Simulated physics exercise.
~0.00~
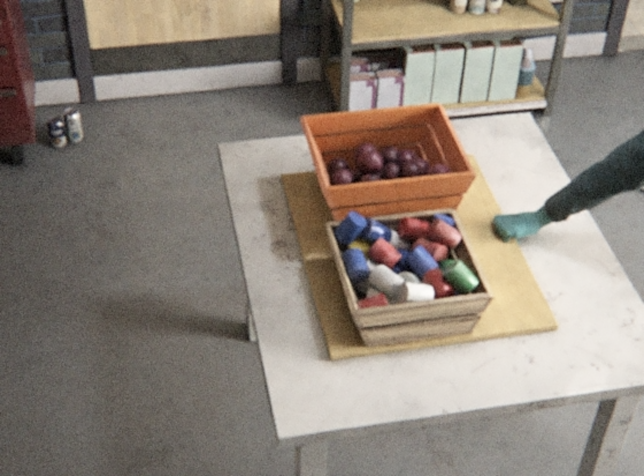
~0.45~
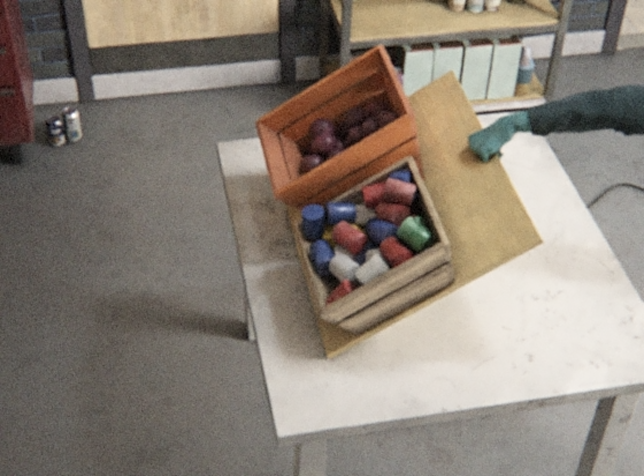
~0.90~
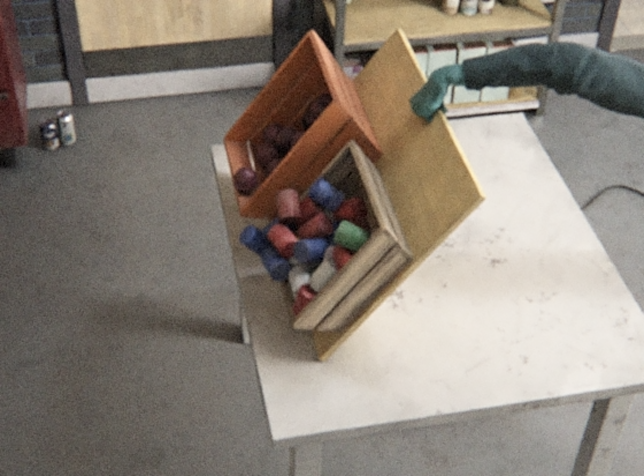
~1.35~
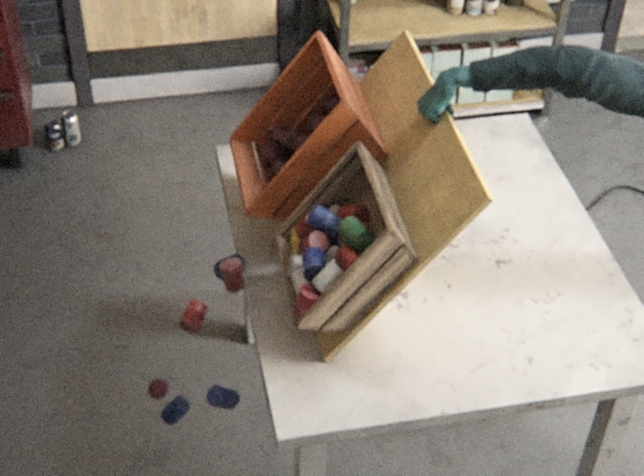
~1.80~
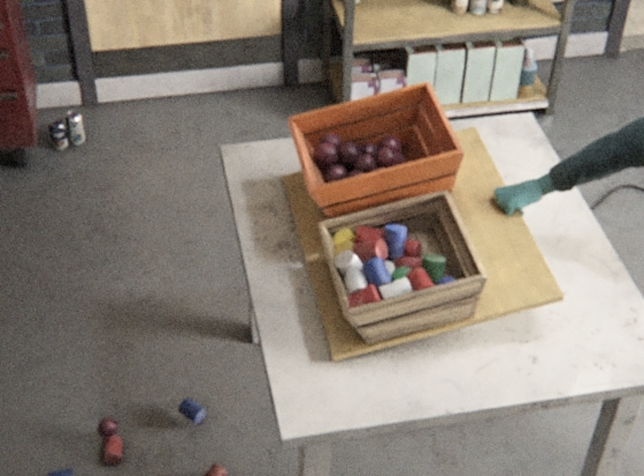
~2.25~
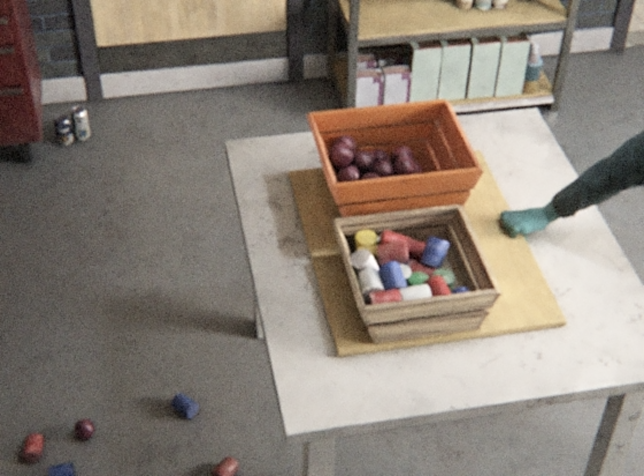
Gloved hand tilting a board with two crates steeply left, spilling several small jars and an onion, then lowering it flat.
